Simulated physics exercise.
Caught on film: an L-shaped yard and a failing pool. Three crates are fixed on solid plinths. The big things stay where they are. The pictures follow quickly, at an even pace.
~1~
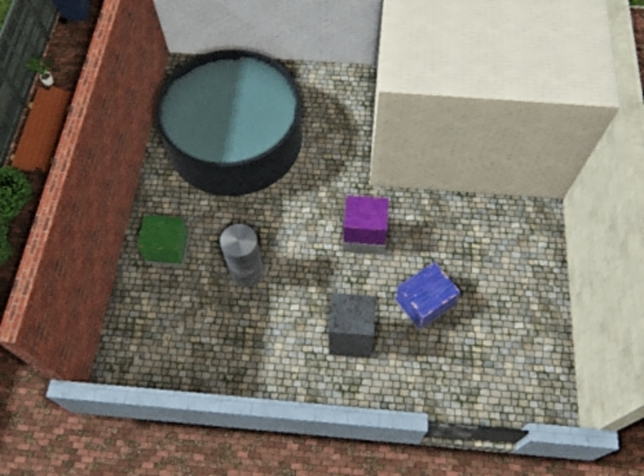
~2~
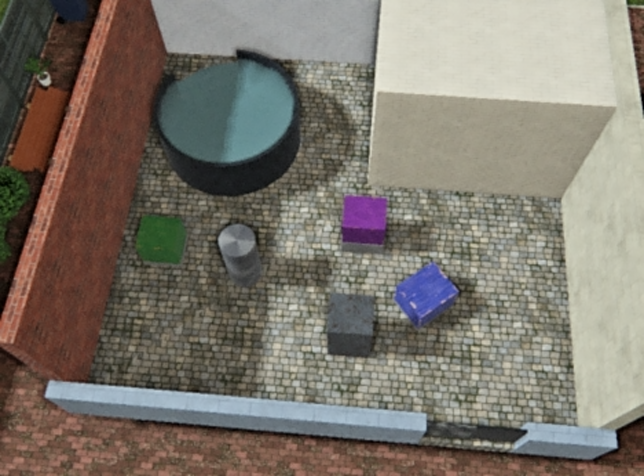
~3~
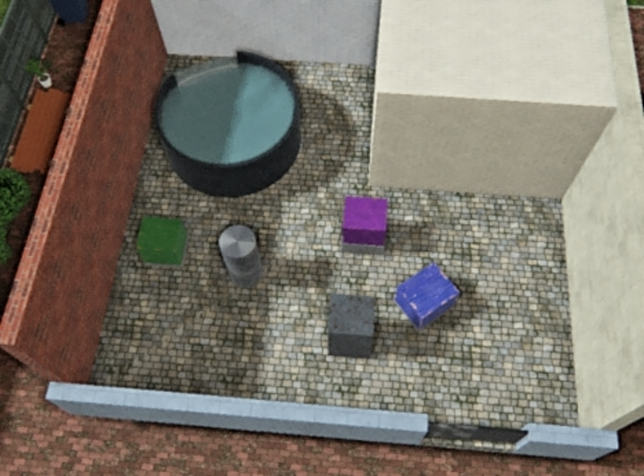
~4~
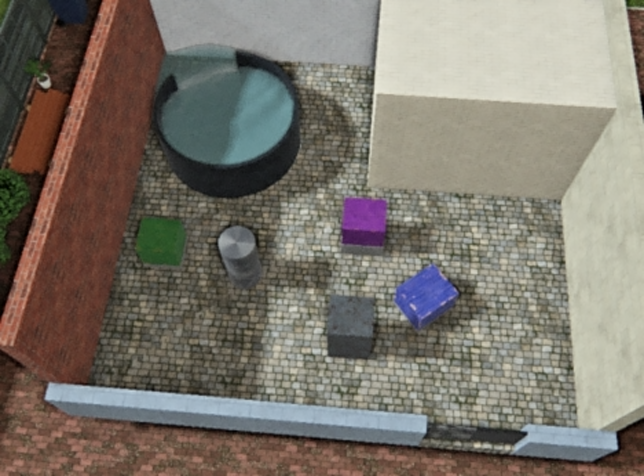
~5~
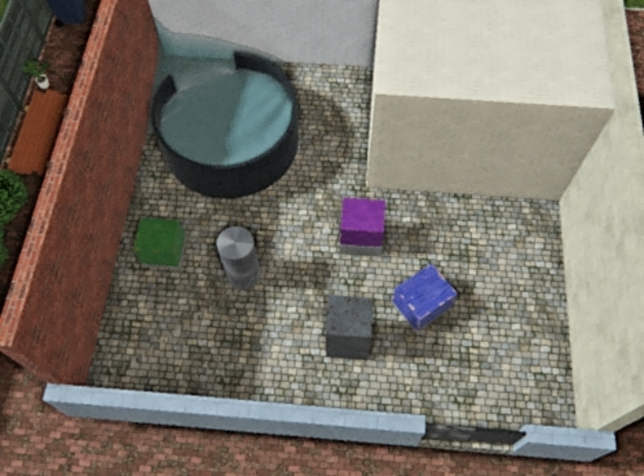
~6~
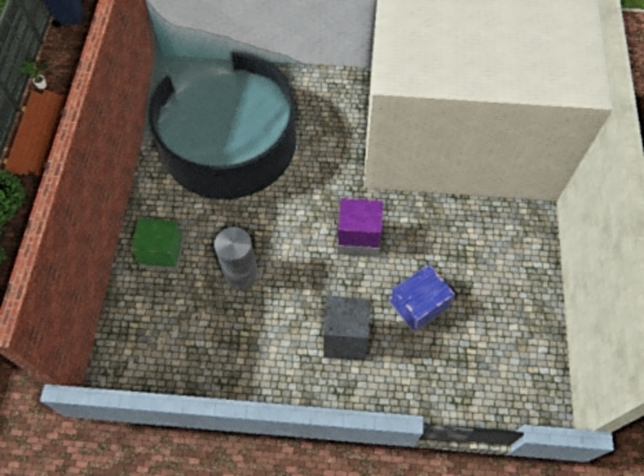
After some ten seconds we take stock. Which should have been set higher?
In the end: The blue crate is soaked; the purple crate keeps dry; the green crate is soaked.
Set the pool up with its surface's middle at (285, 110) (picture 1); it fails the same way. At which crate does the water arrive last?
That is the crate marked blue.
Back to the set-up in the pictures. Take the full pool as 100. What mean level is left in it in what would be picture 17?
Near 50 in a hundred.
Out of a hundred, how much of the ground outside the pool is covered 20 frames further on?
I make it 50 per cent.
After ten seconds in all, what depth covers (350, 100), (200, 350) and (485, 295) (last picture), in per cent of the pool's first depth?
In that order: 14, 10 and 6 per cent.
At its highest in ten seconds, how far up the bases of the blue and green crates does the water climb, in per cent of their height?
In turn 210 and 370 per cent.
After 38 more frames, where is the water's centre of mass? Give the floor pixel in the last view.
Close to (251, 193).
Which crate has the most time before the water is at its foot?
The crate marked blue.
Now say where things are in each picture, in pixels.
Still water in the pool at (229, 108), in the first picture.
The front is at a hidden place, out from the gap on the pool's far side, in the second picture.
The front is at a hidden place, out from the gap on the pool's far side, in the third picture.
Water pours out on the pool's far side and has run to (168, 55), in the fourth picture.
The front is at (287, 62), out from the gap on the pool's far side, in the fifth picture.
The front is at (303, 64), out from the gap on the pool's far side, in the sixth picture.
A moment on, water covers 15 % of the floor; the blue crate not reached, the purple crate not reached, the green crate not reached.
Next, water covers 25 % of the floor; the blue crate not reached, the purple crate not reached, the green crate water round its plinth.
Then, water covers 50 % of the floor; the blue crate not reached, the purple crate water round its plinth, the green crate water round its plinth.
Later, water covers 85 % of the floor; the blue crate water round its plinth, the purple crate water round its plinth, the green crate water round its plinth.
In the end, water covers 100 % of the floor; the blue crate was topped, the purple crate stayed above the water, the green crate was topped.
